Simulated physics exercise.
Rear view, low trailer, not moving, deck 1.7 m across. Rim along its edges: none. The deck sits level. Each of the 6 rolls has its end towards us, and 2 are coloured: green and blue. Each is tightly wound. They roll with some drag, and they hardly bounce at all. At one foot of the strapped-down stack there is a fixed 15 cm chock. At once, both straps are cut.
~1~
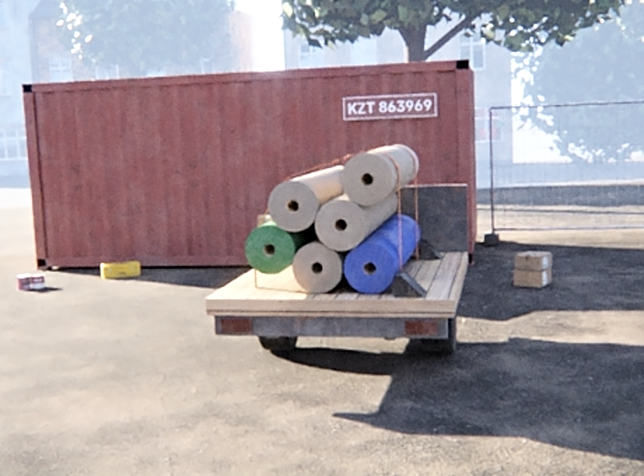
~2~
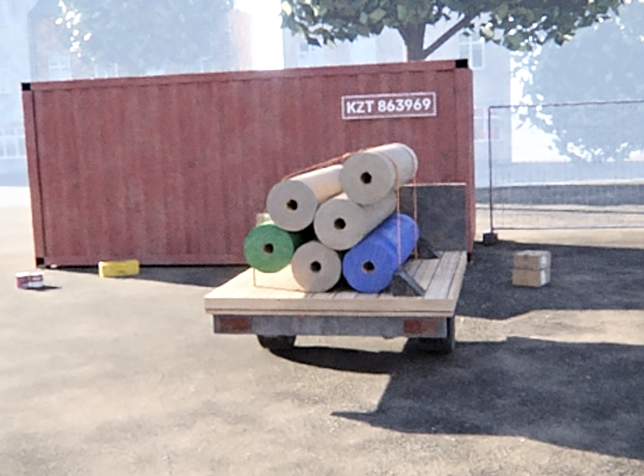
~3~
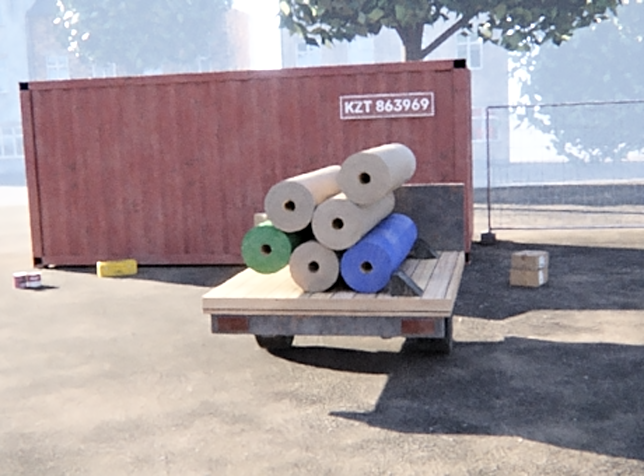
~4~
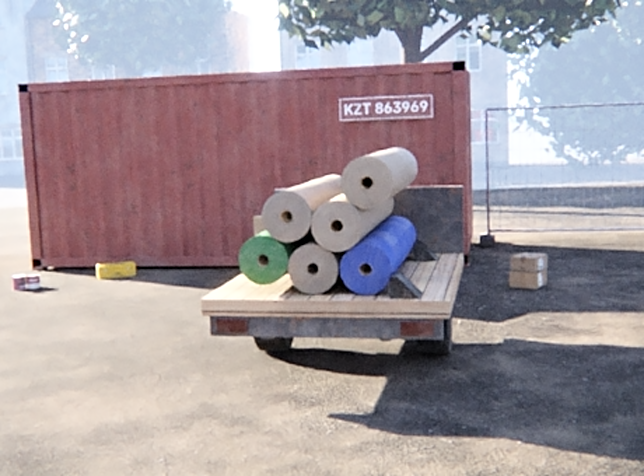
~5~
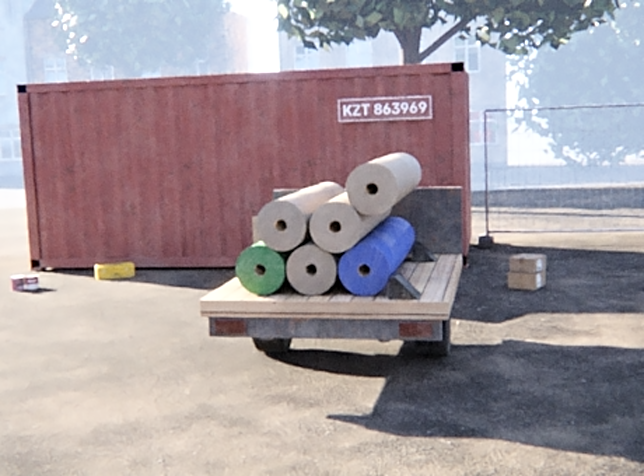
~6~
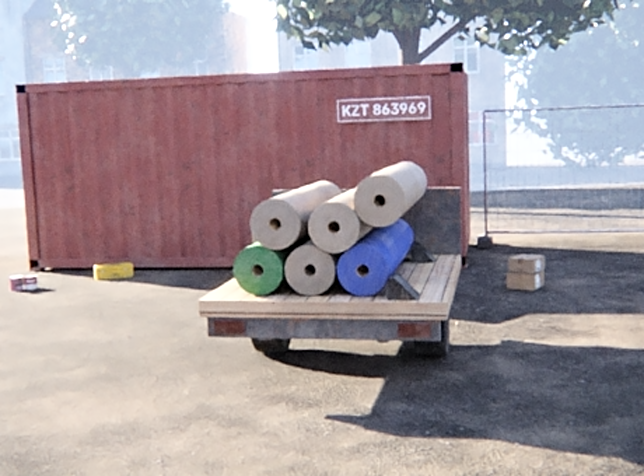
A stack of six rolls, one green at the lower left, one blue at the lower right and the rest beige, sits on a flat trailer seen from behind in a sunlit yard. A red shipping container, a tree, a fence and small boxes surround it. The thin straps around the stack disappear, then the green roll lowers onto the deck and the upper rolls shift down and leftward.
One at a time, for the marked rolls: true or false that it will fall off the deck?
Green: False. Blue: False.
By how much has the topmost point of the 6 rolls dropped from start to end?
Some 30 centimetres.
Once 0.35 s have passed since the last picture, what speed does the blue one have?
Speed approx. 0.0 m/s.
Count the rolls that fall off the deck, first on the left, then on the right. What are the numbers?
Left 0, right 1.
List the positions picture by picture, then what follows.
The first picture shows green (269, 250), blue (369, 269); straps tight; chock at (399, 286); the deck is level; 2 of the 6 lie on the deck itself.
The second picture shows green (267, 250), blue (368, 268); straps tight.
The third picture shows green (265, 250), blue (366, 268); straps gone.
The fourth picture shows green (262, 261), blue (365, 270); no straps.
The fifth picture shows green (259, 271), blue (363, 271); no straps.
The sixth picture shows green (257, 271), blue (362, 271); no straps; chock at (393, 288).
Then, 0.4 s past the sixth picture, green is on the deck, 35 cm from the left edge; blue is on the deck, 60 cm from the right edge; 0 off so far.
Finally (3.5 s after the last picture), green is on the deck, 35 cm from the left edge; blue is on the deck, 60 cm from the right edge; 1 off so far.
